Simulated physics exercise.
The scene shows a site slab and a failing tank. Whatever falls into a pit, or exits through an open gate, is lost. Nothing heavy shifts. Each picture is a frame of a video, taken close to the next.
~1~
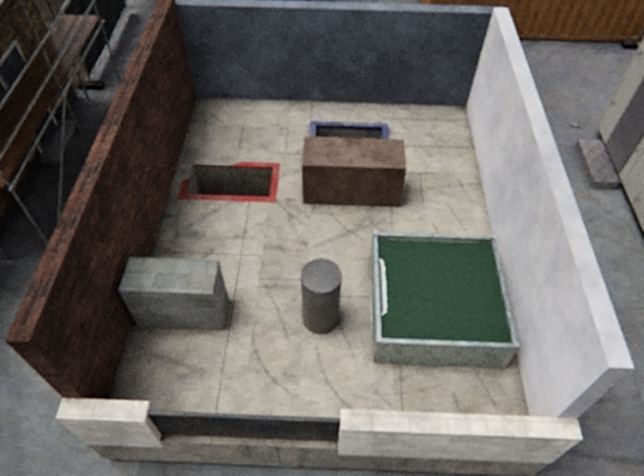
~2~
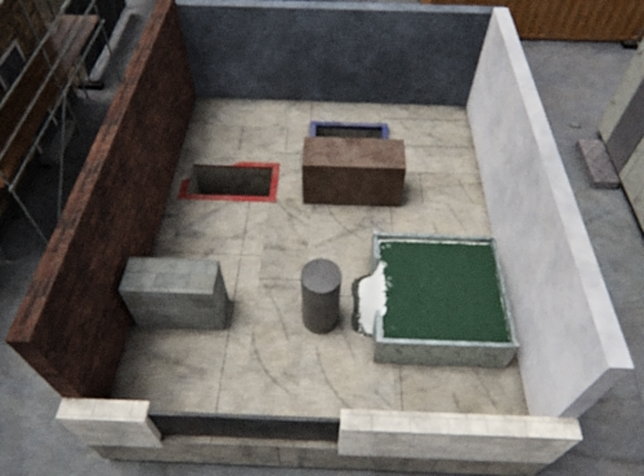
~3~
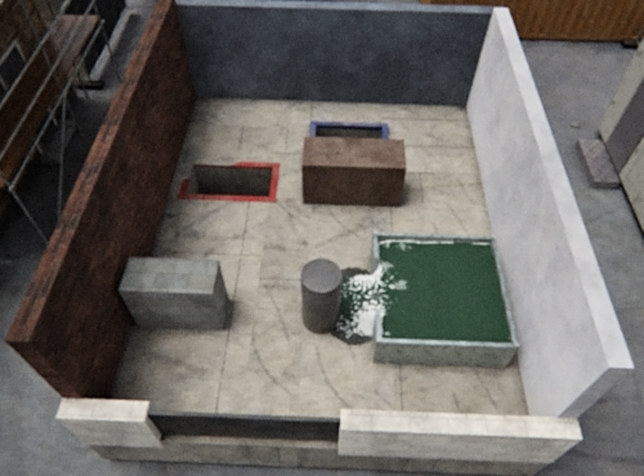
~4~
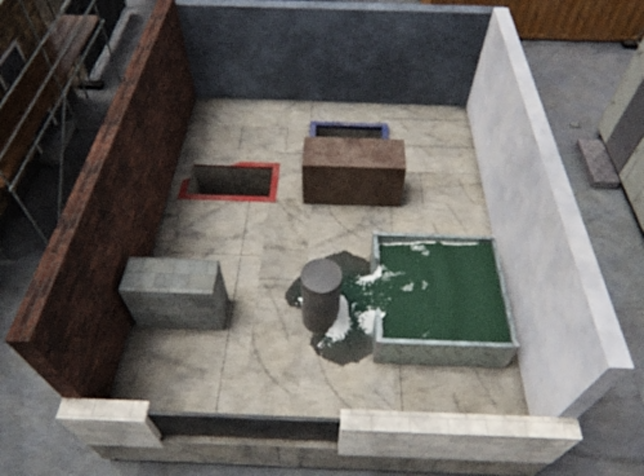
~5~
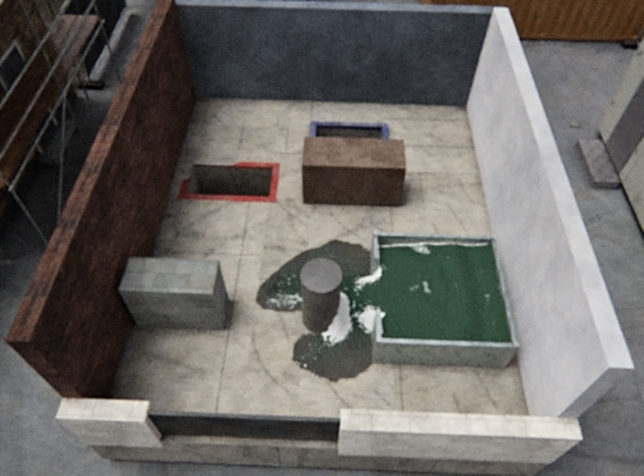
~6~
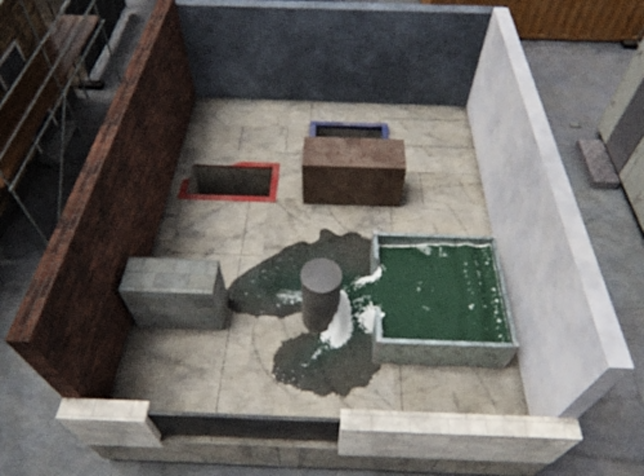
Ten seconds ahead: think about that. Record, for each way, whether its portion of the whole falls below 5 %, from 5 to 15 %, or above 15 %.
The gate carries off next to nothing - beneath five per cent; the red pit carries off plenty - exceeding fifteen per cent; the blue pit carries off next to nothing - beneath five per cent.
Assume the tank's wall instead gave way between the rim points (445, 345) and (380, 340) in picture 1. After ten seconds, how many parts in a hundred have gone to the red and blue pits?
In percent: Red 6, blue 0.
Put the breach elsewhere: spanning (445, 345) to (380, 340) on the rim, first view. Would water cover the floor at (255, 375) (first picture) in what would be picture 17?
It would be soaked.
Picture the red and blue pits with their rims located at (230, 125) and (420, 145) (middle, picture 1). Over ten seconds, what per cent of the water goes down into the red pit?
Result - red pit: 20 %.
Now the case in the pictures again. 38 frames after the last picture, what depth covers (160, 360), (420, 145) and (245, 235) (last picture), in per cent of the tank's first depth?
In order: 16, 0, 2 %.
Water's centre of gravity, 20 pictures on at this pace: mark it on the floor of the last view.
Around pixel (344, 306) of the last picture.
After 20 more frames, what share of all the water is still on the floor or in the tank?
90 % or so.
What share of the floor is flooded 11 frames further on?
Around 40 percent.
A moment on, water covers 25 % of the floor; the gate 0 %, the red pit 0 %, the blue pit 0 %.
Next, water covers 40 % of the floor; the gate 0 %, the red pit 3 %, the blue pit 0 %.
Then, water covers 50 % of the floor; the gate 0 %, the red pit 10 %, the blue pit 0 %.
Later, water covers 60 % of the floor; the gate 0 %, the red pit 20 %, the blue pit 0 %.
In the end, water covers 60 % of the floor; the gate 0 %, the red pit 29 %, the blue pit 0 %.
